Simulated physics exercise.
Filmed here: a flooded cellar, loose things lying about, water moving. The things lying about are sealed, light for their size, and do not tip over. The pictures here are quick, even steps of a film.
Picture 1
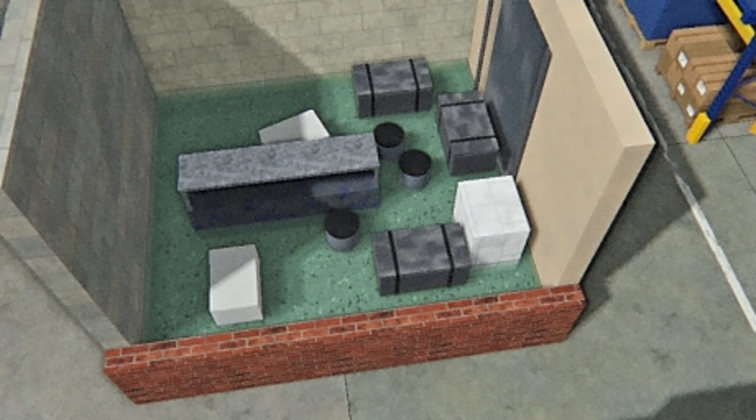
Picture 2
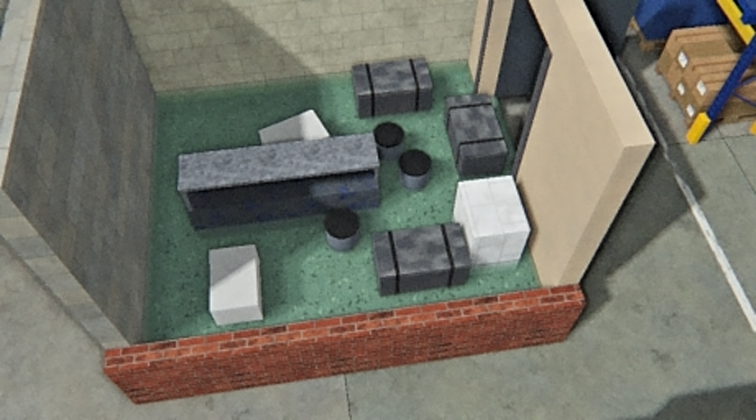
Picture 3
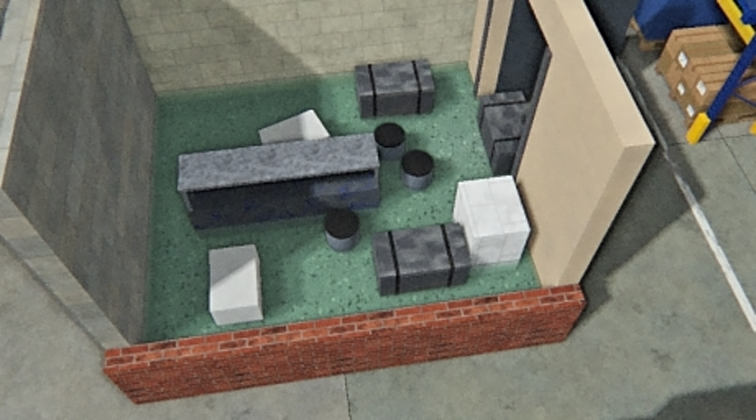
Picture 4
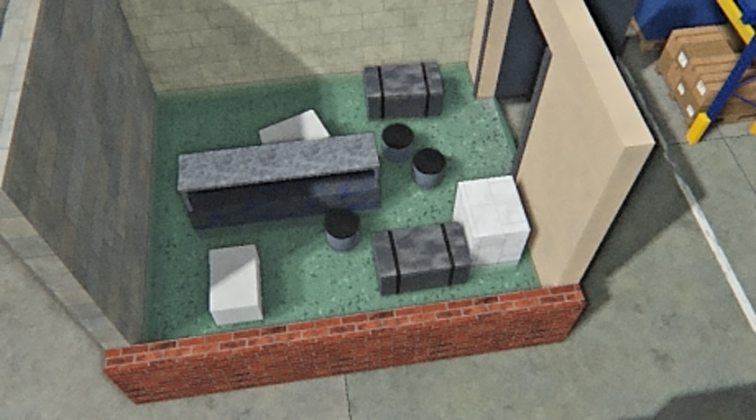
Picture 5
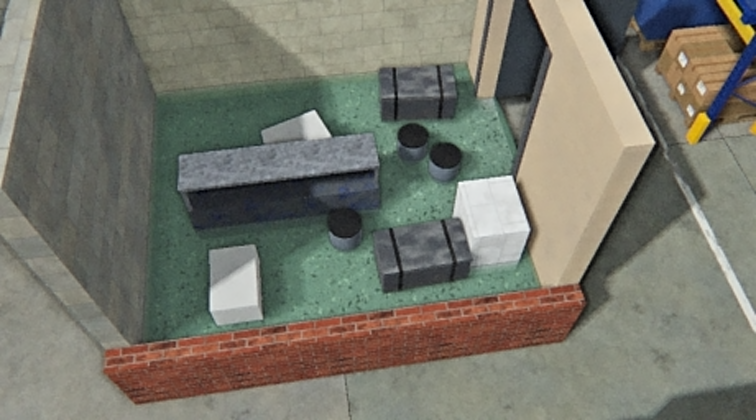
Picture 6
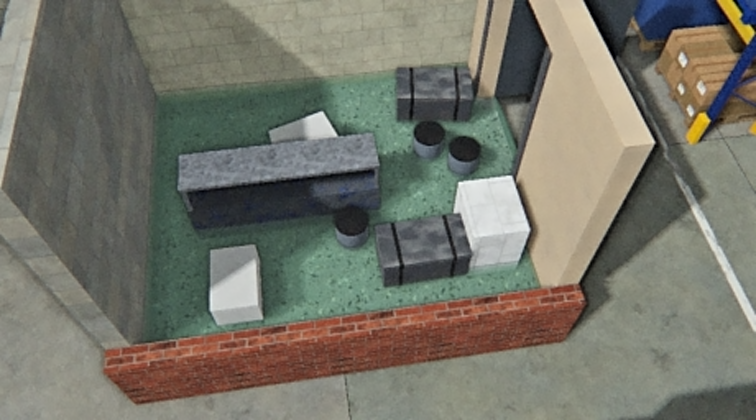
A dark strapped trunk drifted right through the doorway of the flooded cellar and went out of sight, then the back trunk and two nearby pails floated rightward, while the front pail barely shifted.
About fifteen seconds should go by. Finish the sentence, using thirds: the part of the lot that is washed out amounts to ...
The part of the lot that is washed out amounts to at least two thirds.
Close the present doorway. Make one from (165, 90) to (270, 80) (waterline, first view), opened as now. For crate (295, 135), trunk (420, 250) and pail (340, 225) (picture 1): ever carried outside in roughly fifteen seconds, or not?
Ordered result: Exited / retained / retained.
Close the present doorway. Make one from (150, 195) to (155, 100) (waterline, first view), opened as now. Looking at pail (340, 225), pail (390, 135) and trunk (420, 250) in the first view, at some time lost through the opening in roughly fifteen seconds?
The three come to no escape, escape and no escape, in that order.
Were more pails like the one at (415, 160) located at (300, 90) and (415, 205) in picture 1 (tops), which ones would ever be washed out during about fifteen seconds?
Going one by one, the first is lost and the second lost.
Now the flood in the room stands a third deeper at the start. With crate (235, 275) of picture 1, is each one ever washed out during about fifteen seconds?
This one does not get out.
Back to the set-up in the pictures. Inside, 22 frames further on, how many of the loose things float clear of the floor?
In total, 3.
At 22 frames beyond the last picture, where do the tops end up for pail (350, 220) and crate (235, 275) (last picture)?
Expect the tops close to (407, 202) and (292, 265).
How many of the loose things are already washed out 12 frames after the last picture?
By my count it is 4.
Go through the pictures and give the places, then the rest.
In the first picture, a pail at (415, 162), afloat; a trunk at (392, 76) floats; 0 of 8 have shifted.
In the second picture, a pail at (415, 162) floats; a trunk at (392, 76), afloat; 1 of 8 have shifted.
In the third picture, a pail at (418, 163) floats; a trunk at (394, 77), afloat; 1 of 8 have shifted.
In the fourth picture, a pail at (429, 161) floats, close to its start; a trunk at (403, 79) floats, close to its start; 4 of 8 have shifted.
In the fifth picture, a pail at (446, 155) floats, a stride from its start; a trunk at (417, 81), afloat, close to its start; 5 of 8 have shifted.
In the sixth picture, a pail at (465, 148), afloat, a stride from its start; a trunk at (434, 83) floats, a stride from its start; 7 of 8 have shifted.
A moment on, 2 of 8 are out; 6 afloat.
Next, 4 of 8 are out; 4 afloat.
Later, 5 of 8 are out; 3 afloat.
In the end, 6 of 8 are out; 1 afloat.
